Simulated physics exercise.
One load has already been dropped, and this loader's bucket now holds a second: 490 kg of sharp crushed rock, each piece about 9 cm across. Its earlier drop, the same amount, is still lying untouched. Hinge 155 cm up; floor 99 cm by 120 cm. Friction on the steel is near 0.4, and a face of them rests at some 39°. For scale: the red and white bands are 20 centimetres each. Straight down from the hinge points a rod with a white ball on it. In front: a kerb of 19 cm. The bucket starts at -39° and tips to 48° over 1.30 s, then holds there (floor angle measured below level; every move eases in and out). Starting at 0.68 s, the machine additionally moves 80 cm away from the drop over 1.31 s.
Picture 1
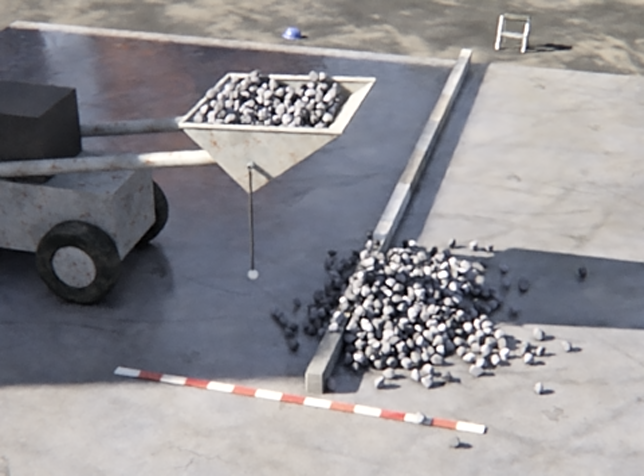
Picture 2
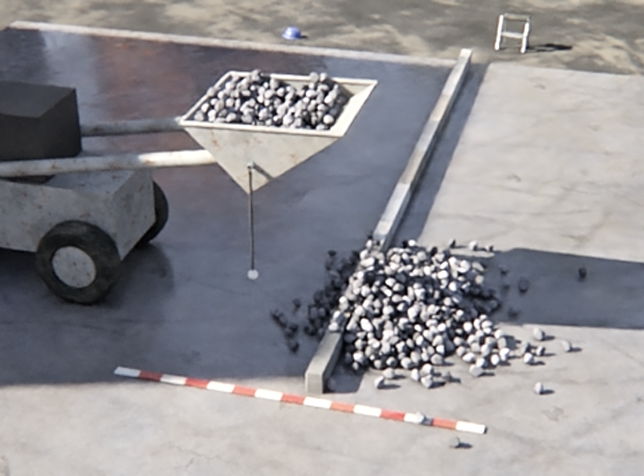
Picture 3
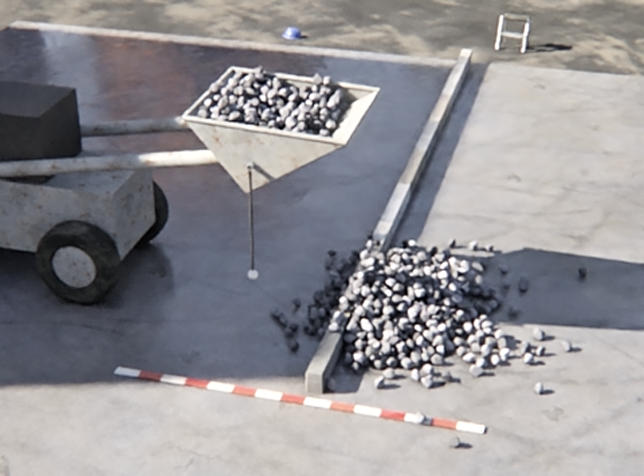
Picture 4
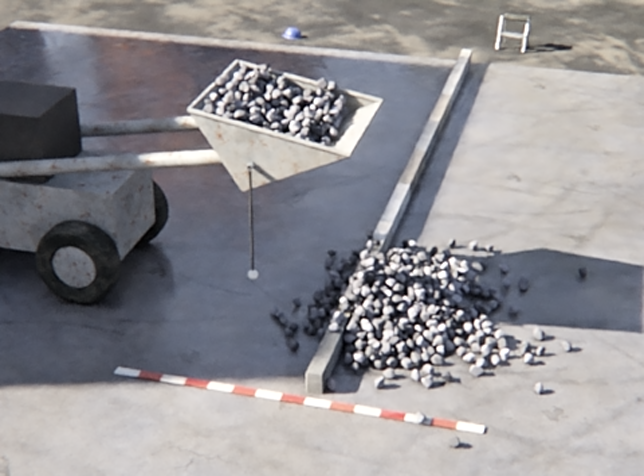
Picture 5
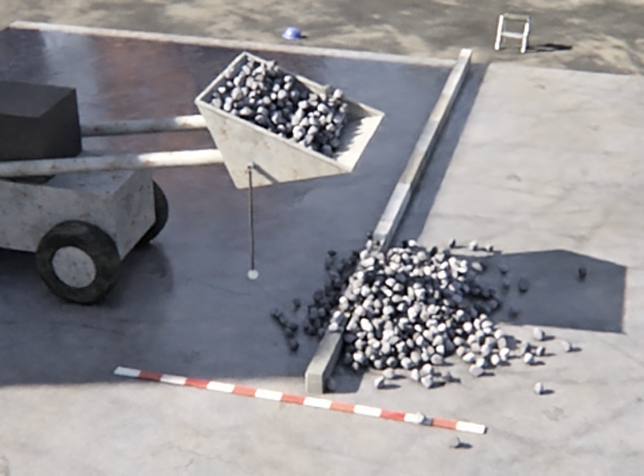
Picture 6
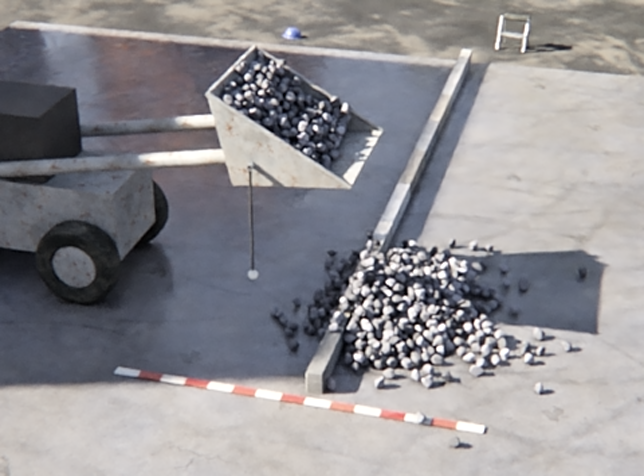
On a sunlit concrete yard, a wheeled loader's bucket of grey stones tilting gradually down rightward beside a still heap straddling a kerb.
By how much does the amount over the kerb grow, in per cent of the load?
About 3 per cent.
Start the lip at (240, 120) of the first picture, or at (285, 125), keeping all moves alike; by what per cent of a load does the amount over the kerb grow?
The first position would add some 0 per cent, the second some 0.
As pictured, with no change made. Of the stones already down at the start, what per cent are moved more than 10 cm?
Roughly 0 percent.
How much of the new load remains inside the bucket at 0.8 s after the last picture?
Still inside: Some 15 %.
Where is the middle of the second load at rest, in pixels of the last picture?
Near (310, 287).
Then, 0.4 s after the last picture the floor is at 35°; in per cent of one load, 97 in the bucket, 15 on this side of the kerb, 88 over the kerb; the foremost stones are at (545, 342).
Then, 0.8 s after the last picture the floor is at 48°; in per cent of one load, 16 in the bucket, 95 on this side of the kerb, 90 over the kerb; the foremost stones are at (545, 342).
Then, 1.9 s after the last picture the floor is at 48°; in per cent of one load, 0 in the bucket, 109 on this side of the kerb, 91 over the kerb; the foremost stones are at (545, 342).
Then, 4.7 s after the last picture the floor is at 48°; in per cent of one load, 0 in the bucket, 109 on this side of the kerb, 91 over the kerb; the foremost stones are at (545, 342). Net gain over the kerb, 3.
